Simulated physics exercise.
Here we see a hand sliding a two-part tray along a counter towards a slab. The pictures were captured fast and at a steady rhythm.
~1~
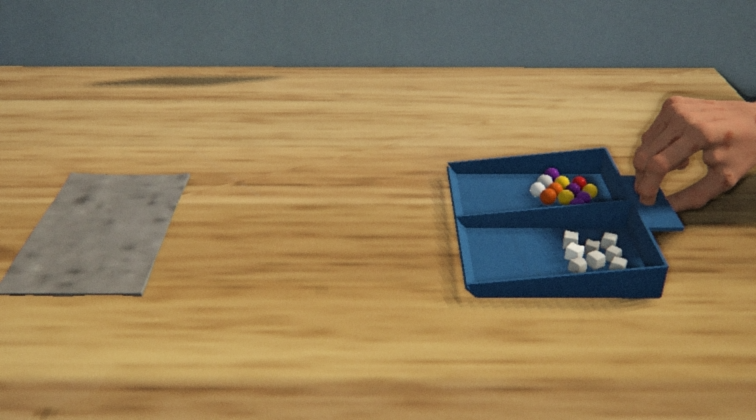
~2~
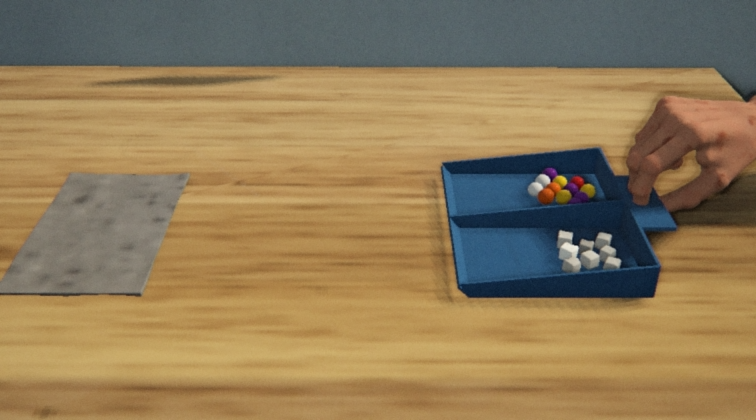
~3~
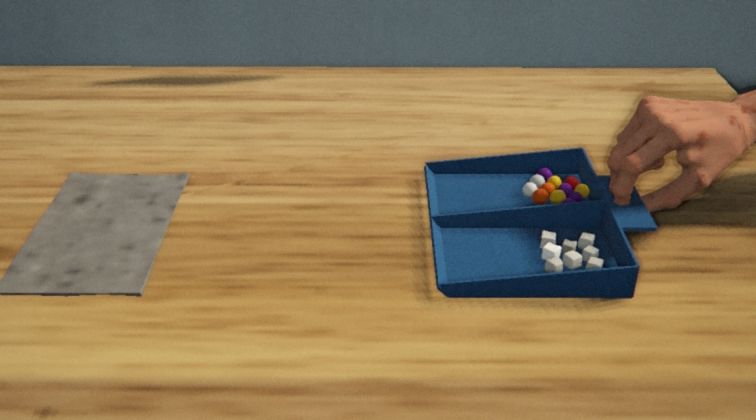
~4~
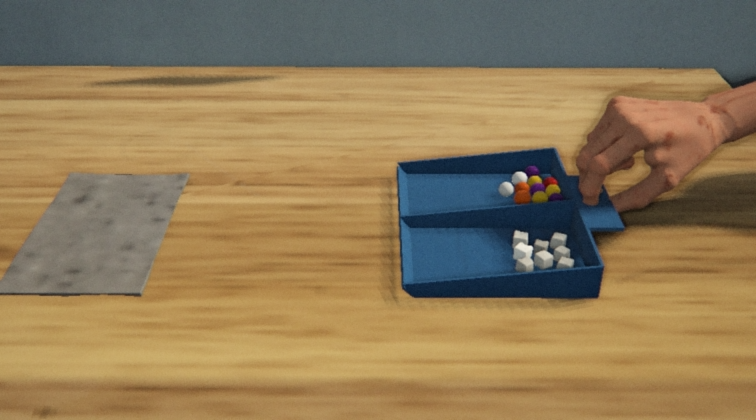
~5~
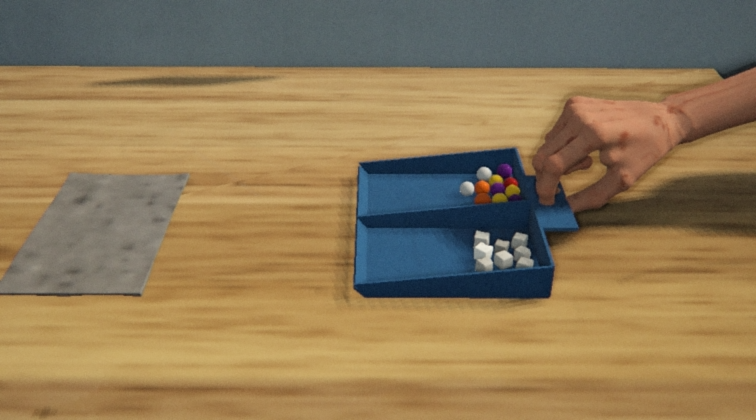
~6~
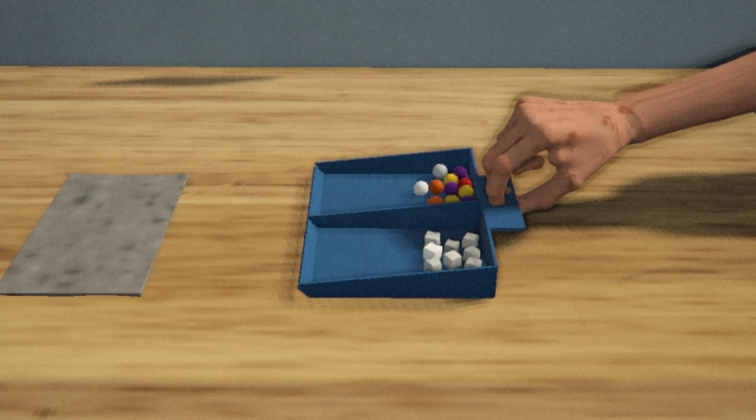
A hand slid a blue two-part tray leftward across a wooden counter, slowly at first and then faster, carrying colorful balls in the far section and white cubes in the near one closer to a gray slab.
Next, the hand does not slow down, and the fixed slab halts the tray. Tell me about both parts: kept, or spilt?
Note - nearer portion is retained; farther portion lets some escape.
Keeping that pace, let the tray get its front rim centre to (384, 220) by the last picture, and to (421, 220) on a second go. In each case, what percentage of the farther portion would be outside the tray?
About 0 %, then about 0 %.
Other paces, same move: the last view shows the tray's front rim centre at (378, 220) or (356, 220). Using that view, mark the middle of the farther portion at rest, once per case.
One: (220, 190). Two: (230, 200).
Then, 0.08 s later than the last frame, tray still sliding, front rim near (239, 220); nearer portion all inside; farther portion all inside.
Then, 0.26 s later than the last frame, tray stopped at the slab; nearer portion all inside, moved towards the front rim; farther portion all inside, moved towards the front rim.
Then, 0.47 s later than the last frame, tray stopped at the slab; nearer portion all inside, moved towards the front rim; farther portion roughly a third out of the tray.
When it is over, tray stopped at the slab; nearer portion all inside, moved towards the front rim; farther portion roughly a third out of the tray.
